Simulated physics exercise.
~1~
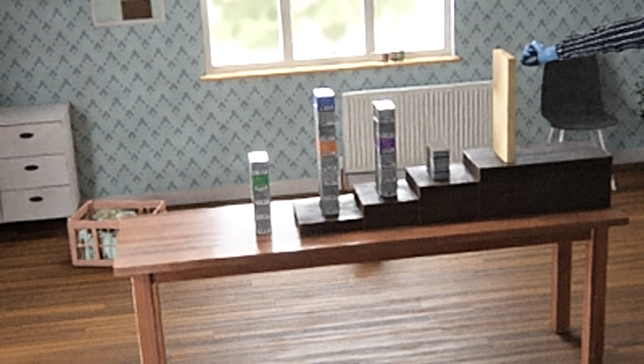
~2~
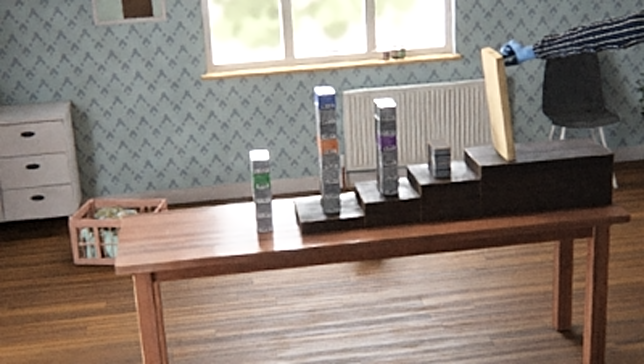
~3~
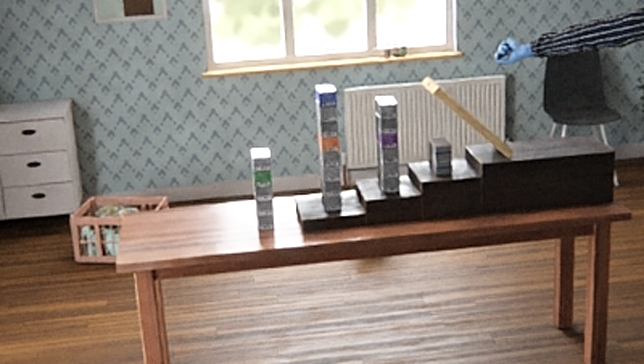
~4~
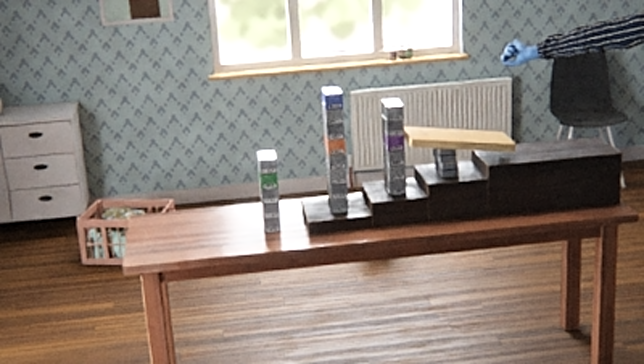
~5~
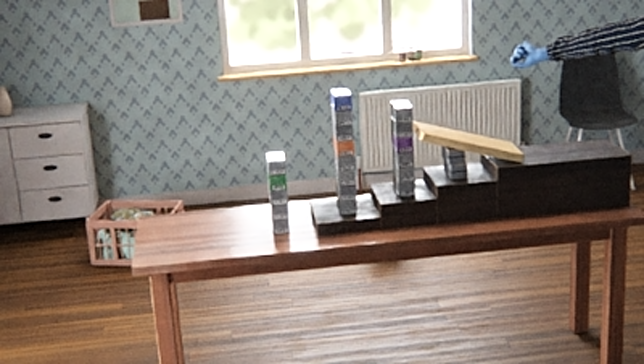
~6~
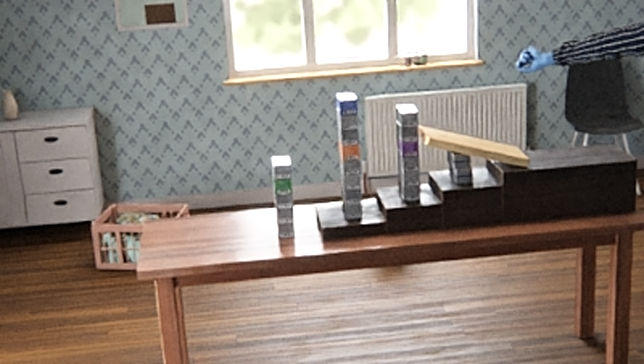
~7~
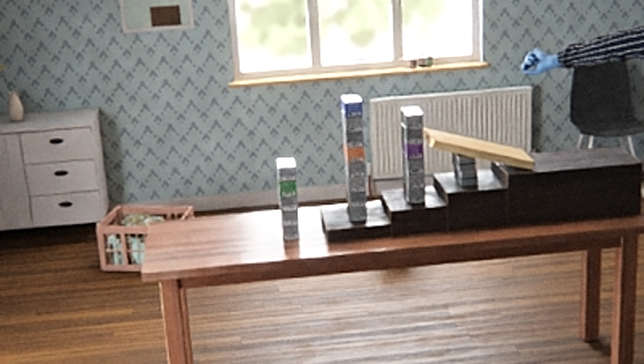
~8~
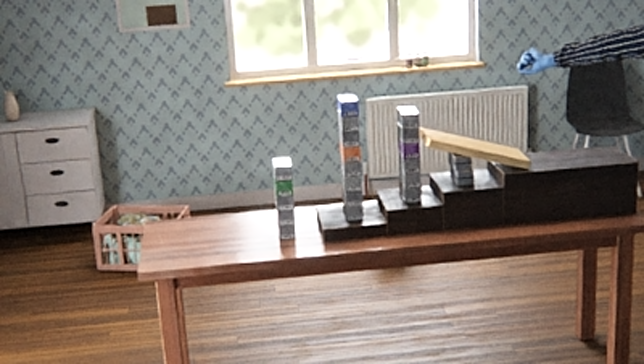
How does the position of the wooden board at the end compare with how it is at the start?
At the start the board stands upright on the top step, but by the end it lies on its side, sloping across the short pile of packets.
At first, a tall wooden board stands upright on the highest of several dark steps set on a table, with piles of small grey packets, some marked blue, orange, purple and green, to its left. A blue-gloved hand in a striped sleeve pushes the board, and it tips to the left. The hand stops while the board keeps falling toward the lower steps. It drops onto the short pile and comes to rest sloping down from left to right, its raised end by the pile with the purple packet. Every pile stays standing.
